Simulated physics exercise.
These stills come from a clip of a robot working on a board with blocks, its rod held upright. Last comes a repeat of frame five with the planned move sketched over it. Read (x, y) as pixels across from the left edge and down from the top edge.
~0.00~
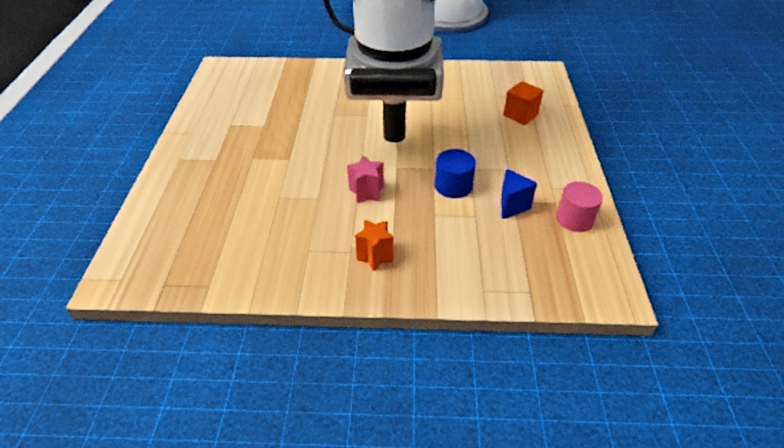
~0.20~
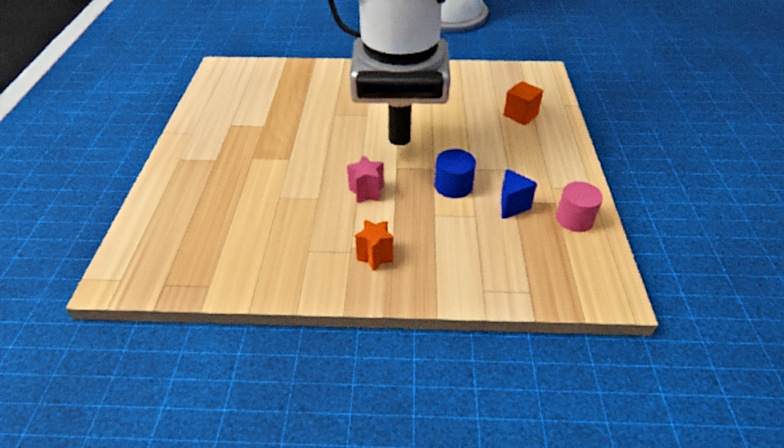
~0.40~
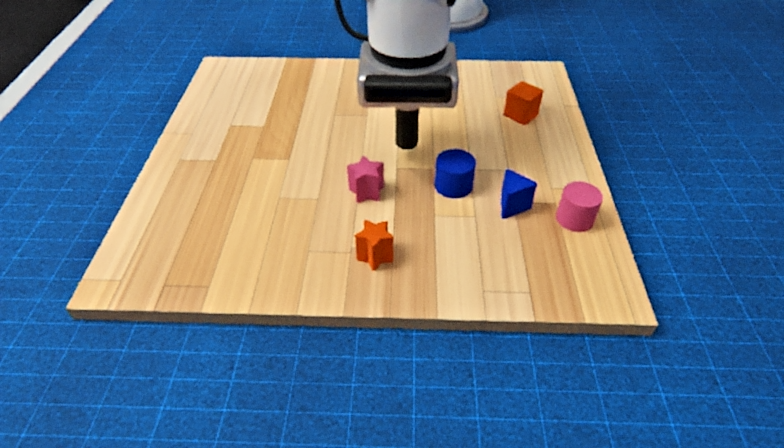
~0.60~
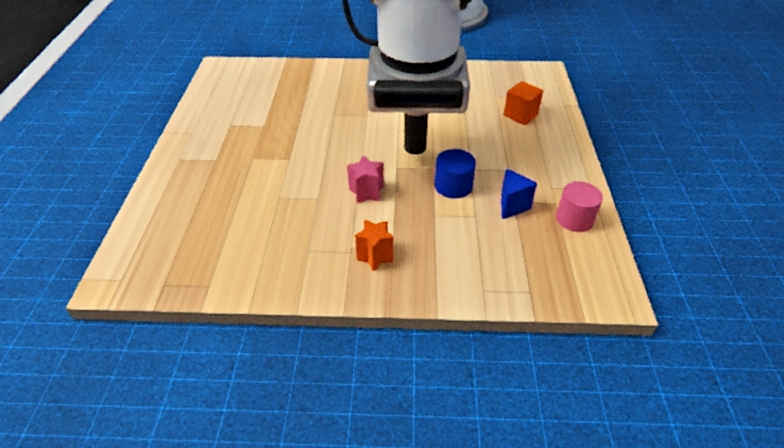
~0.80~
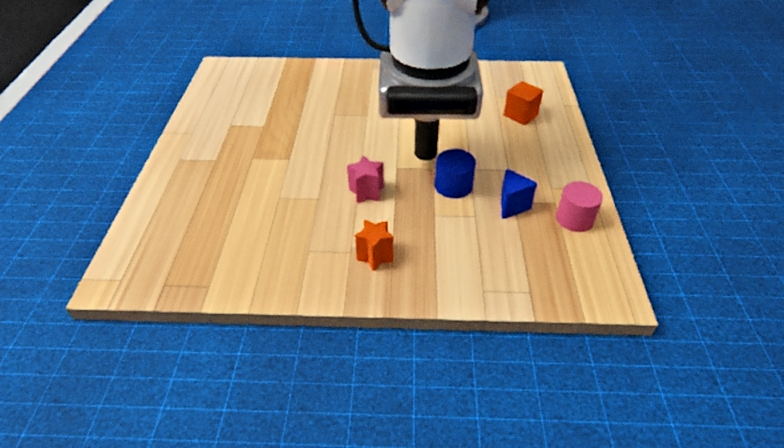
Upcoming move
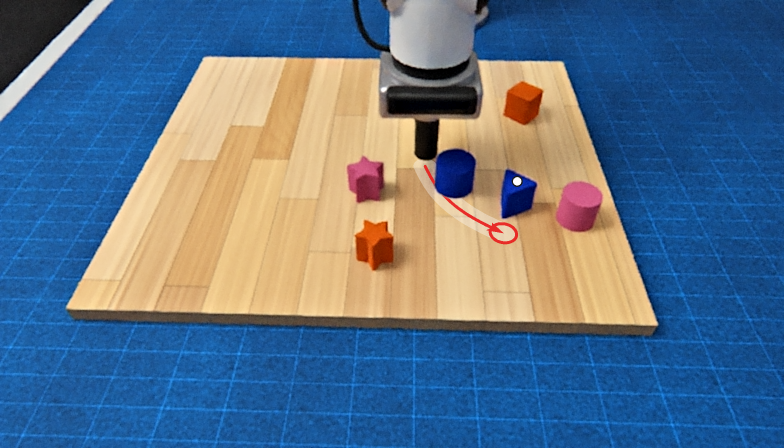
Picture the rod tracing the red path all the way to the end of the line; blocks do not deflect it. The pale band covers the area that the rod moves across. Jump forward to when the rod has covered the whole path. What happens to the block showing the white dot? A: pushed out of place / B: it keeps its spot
Letter A.
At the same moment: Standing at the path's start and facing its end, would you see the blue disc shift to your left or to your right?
With start-to-end as forward, it shifts left.
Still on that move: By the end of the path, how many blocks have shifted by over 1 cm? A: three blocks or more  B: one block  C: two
The correct letter is C.
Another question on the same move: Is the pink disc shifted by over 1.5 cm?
Short answer: No.
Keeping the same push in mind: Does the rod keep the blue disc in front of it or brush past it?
Gone from the front.
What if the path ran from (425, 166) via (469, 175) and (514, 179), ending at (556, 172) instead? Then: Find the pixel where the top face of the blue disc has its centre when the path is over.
It should be at about (479, 173).
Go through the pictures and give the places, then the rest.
The first frame shows rod tip at (395, 136); block tops, pink star at (366, 167); blue disc at (456, 160); blue triangle at (517, 181); pink disc at (583, 193).
The second frame shows rod at (400, 139); blocks unchanged.
The third frame shows rod at (407, 143); blocks unchanged.
The fourth frame shows rod at (415, 148); blocks unchanged.
The fifth frame shows rod at (426, 154); pink star at (366, 167); blue disc at (456, 160); blue triangle at (517, 181); pink disc at (583, 193).
Path on the board, from (425, 166) over (440, 191) and (466, 214) to (503, 233); the dot is on the blue triangle.
On the path given first. One third of the way, rod at (441, 179); blue disc at (475, 172).
Two thirds of the way, rod at (468, 202); blue disc at (501, 182); blue triangle at (533, 181).
At the end, rod at (506, 221); pink star in place; blue disc at (518, 186); blue triangle at (547, 178), turned 15° anticlockwise; pink disc in place.
